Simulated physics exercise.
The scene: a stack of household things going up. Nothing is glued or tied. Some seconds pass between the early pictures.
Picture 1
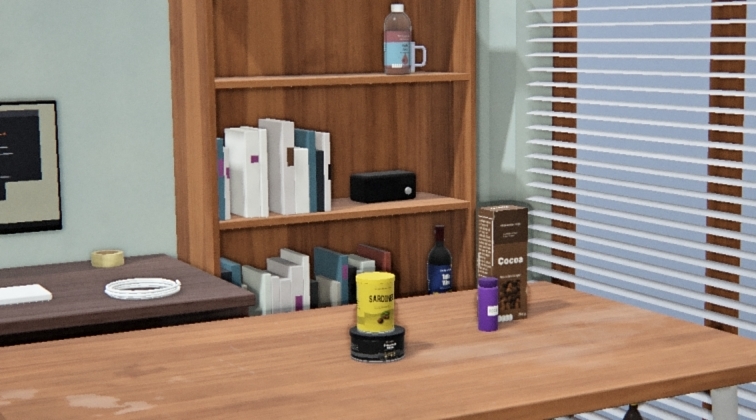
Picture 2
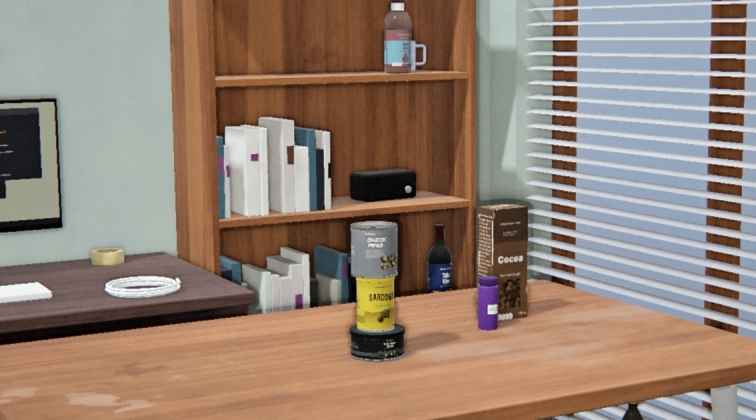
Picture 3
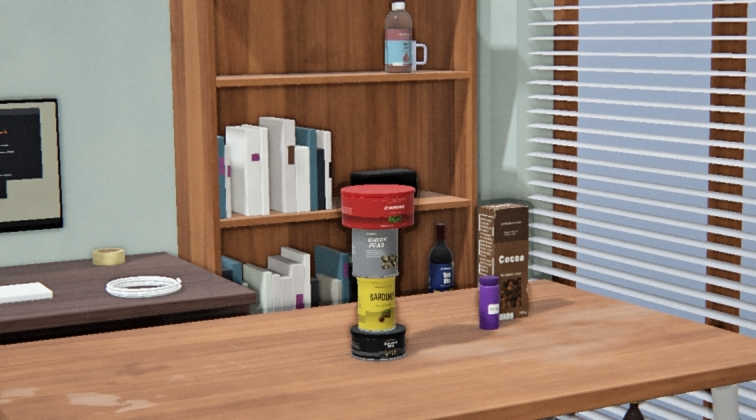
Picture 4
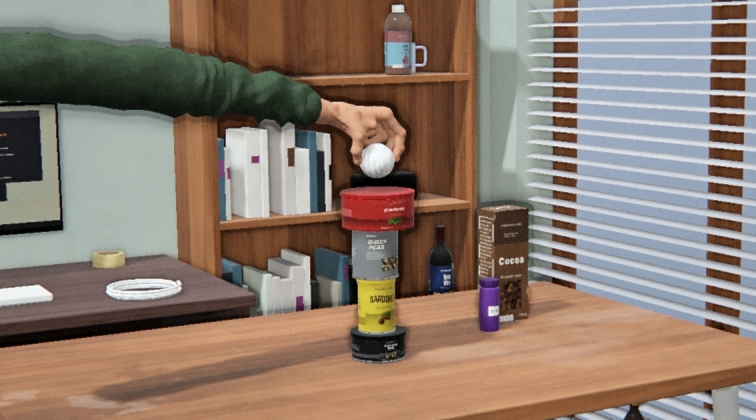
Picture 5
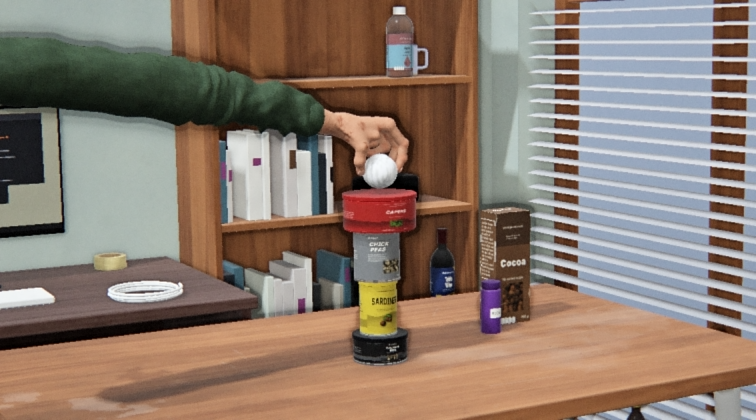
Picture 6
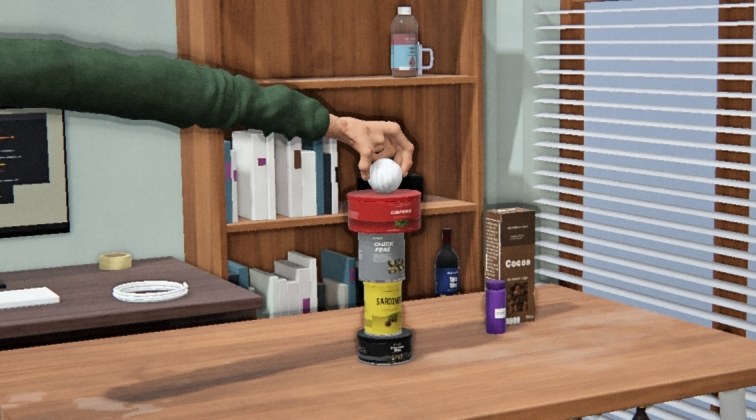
A hand in a green sleeve lowered a white onion onto the red tub and kept hold of it, after a grey can and then the tub had been added above the yellow and black ones.
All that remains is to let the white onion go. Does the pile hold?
In the end the pile holds.
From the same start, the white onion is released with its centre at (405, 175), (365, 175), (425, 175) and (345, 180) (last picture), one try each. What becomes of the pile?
In the first case it holds; in the second case it holds; in the third case it comes apart; in the fourth case it comes apart.
Then, 0.20 s later than the last frame, all is still.
Then, 0.30 s later than the last frame, white onion resting near (385, 177).
When it is over, all 7 as before. End places, in pixels of the last picture, white onion near (385, 177). The pile keeps its balance.
